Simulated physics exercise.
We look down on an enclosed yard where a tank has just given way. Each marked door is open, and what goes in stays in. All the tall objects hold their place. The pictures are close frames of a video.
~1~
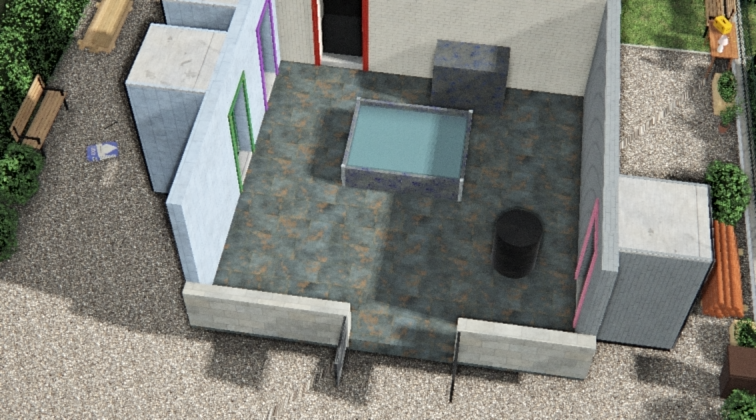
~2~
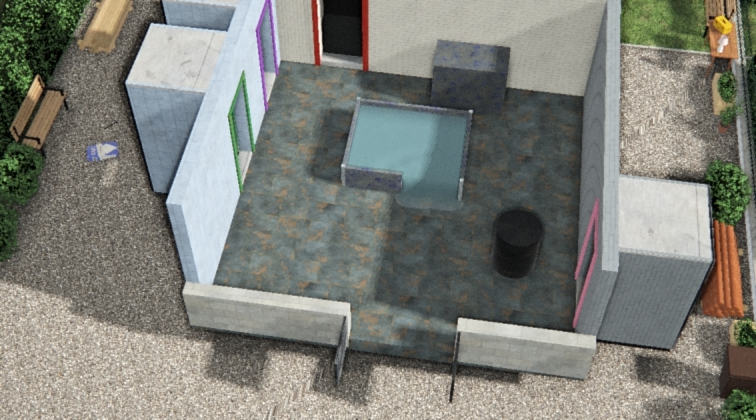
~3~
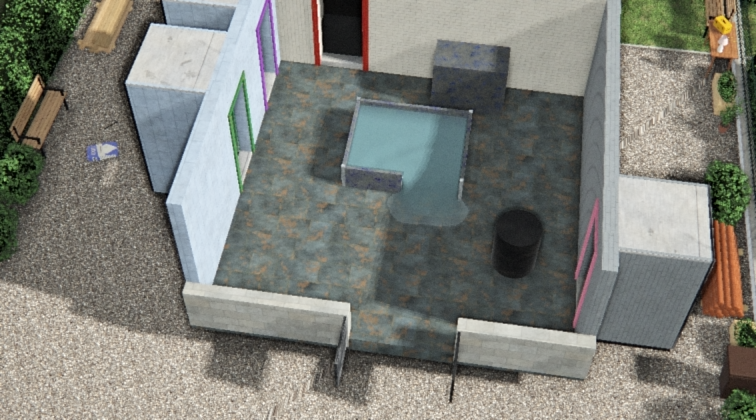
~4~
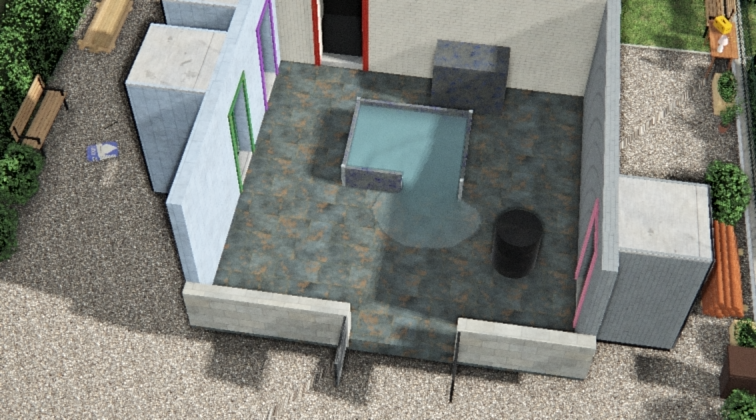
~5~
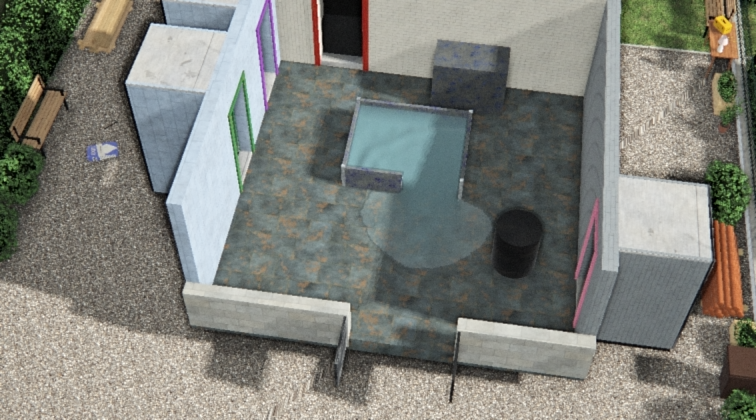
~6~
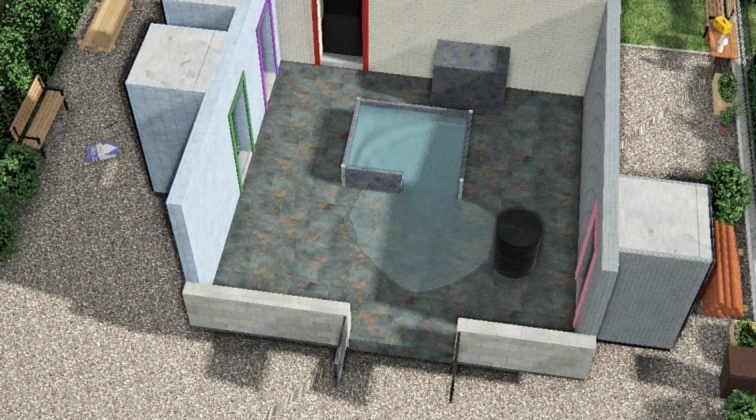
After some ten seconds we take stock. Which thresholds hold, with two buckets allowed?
The green door admits no more than that; the red door admits no more than that; the purple door admits no more than that; the pink door admits no more than that.
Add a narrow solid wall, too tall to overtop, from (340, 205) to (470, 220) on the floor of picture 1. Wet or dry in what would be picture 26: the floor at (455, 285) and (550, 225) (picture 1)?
In turn: Free of water, wet.
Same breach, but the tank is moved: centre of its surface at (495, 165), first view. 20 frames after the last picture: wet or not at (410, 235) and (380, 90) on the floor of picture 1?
One after the other: Wet, clear.
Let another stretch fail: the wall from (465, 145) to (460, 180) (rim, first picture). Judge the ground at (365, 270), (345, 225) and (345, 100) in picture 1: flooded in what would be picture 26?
In turn: Free of water, free of water, no water.
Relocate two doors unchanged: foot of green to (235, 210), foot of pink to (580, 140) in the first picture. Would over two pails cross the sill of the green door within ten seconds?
My reading: Green holds.
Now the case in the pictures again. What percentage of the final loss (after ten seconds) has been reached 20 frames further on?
Close to 45 %.
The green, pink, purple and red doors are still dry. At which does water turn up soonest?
First comes the door marked pink.
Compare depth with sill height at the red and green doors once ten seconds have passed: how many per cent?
About 0 and 10 per cent.
A moment on, water covers 25 % of the floor; the green door not reached, the red door not reached, the purple door not reached, the pink door not reached.
Next, water covers 30 % of the floor; the green door not reached, the red door not reached, the purple door not reached, the pink door not reached.
Then, water covers 40 % of the floor; the green door not reached, the red door not reached, the purple door not reached, the pink door wet at the sill, nothing in.
Later, water covers 55 % of the floor; the green door not reached, the red door not reached, the purple door not reached, the pink door under two buckets in.
In the end, water covers 70 % of the floor; the green door wet at the sill, nothing in, the red door not reached, the purple door not reached, the pink door under two buckets in.
